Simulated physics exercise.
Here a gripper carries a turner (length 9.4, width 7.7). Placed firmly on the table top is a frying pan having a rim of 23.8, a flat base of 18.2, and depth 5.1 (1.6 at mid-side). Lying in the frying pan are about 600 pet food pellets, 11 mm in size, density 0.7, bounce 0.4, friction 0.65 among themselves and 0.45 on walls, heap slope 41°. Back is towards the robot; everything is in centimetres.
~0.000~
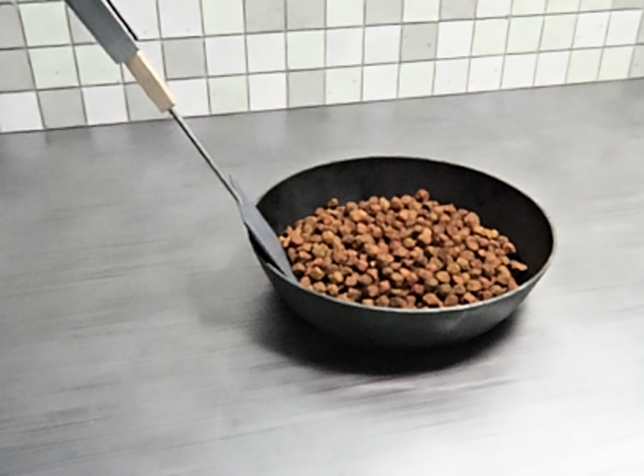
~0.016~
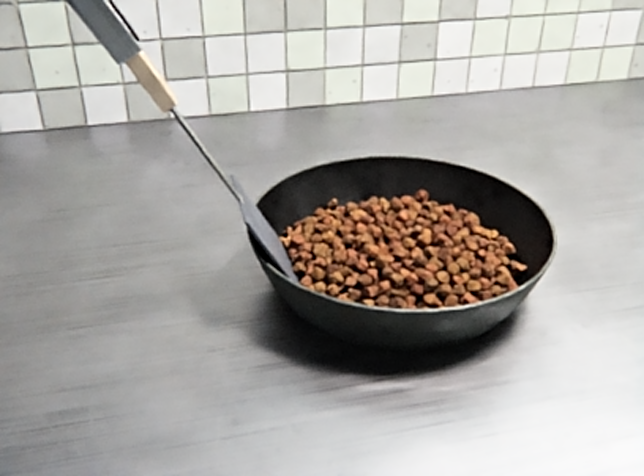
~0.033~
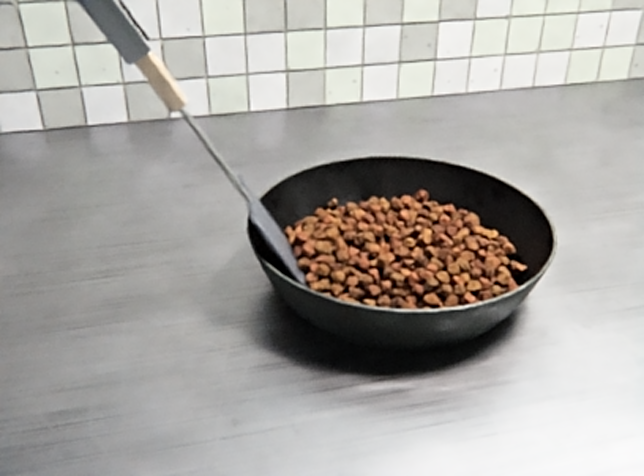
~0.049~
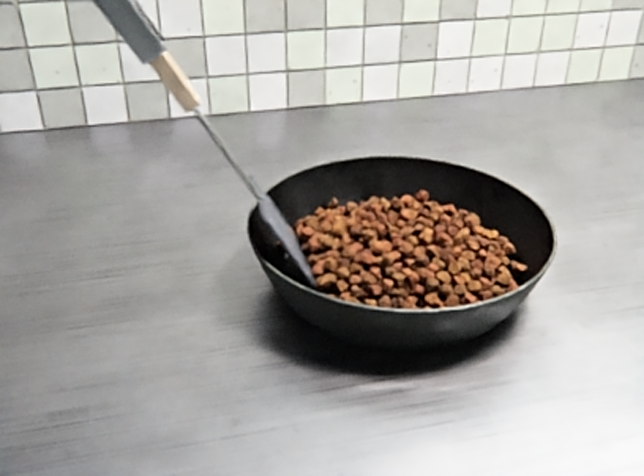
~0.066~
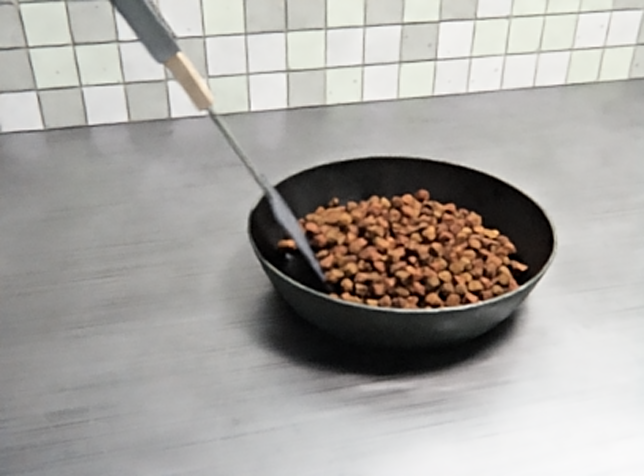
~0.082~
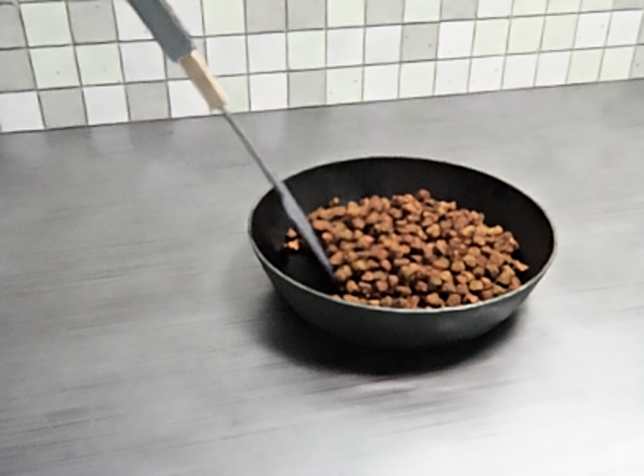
A black frying pan heaped with small reddish-brown pellets sits on a dark grey, streaky countertop, seen from slightly above, with a backsplash of white, grey and pale green tiles behind. A grey turner with a light wooden section on its handle reaches in from the upper left, its blade inside the pan's left edge. The turner slides slowly rightward into the pellets, nudging those nearest it, while the pan and camera stay still.
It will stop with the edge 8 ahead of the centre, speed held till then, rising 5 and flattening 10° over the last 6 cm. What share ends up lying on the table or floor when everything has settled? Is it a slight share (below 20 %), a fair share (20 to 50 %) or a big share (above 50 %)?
It is a slight share.
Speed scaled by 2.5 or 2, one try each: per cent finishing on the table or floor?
Around 30 per cent, then around 25 per cent, would end on the table or floor.
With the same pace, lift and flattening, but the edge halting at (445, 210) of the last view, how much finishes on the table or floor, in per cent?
My guess is roughly 0 percent.
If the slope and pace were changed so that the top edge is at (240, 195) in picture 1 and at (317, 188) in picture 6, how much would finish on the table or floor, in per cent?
It comes to something like 25 %, give or take.
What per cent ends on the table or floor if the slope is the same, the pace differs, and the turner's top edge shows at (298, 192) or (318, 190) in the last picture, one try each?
Roughly 20 and 25 percent.
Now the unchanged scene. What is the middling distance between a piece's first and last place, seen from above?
The answer is about 3 cm.
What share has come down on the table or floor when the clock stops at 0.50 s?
That would be near 15 per cent, give or take.
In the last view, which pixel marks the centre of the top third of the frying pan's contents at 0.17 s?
At about (425, 235).
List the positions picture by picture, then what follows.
In the first frame, turner top edge at (237, 197), sloping 61°; upper third of the load around (394, 250), from x 285 to 520, top at y 195; 605 in the frying pan.
In the second frame, turner top edge at (238, 197), sloping 61°; upper third of the load around (394, 249), from x 285 to 520, top at y 195.
In the third frame, turner top edge at (246, 197), sloping 61°; upper third of the load around (393, 248), from x 285 to 520, top at y 195.
In the fourth frame, turner top edge at (258, 196), sloping 61°; upper third of the load around (393, 246), from x 285 to 520, top at y 195.
In the fifth frame, turner top edge at (270, 195), sloping 61°; upper third of the load around (396, 241), from x 285 to 520, top at y 195.
In the sixth frame, turner top edge at (282, 194), sloping 61°; upper third of the load around (399, 239), from x 285 to 520, top at y 195; 605 in the frying pan.
By 0.17 s, sloping 61°, highest piece 6 above the table; 605 in the frying pan.
By 0.26 s, sloping 57°, highest piece 8 above the table; 605 in the frying pan.
By 0.50 s, sloping 51°, highest piece 7 above the table; 523 in the frying pan, 78 on the table or floor, 4 on the blade or in flight.
By 1.55 s, sloping 51°, highest piece 7 above the table; 522 in the frying pan, 83 on the table or floor.
Final count, 522 in the frying pan, 83 on the table or floor. That is 14 % on the table or floor.
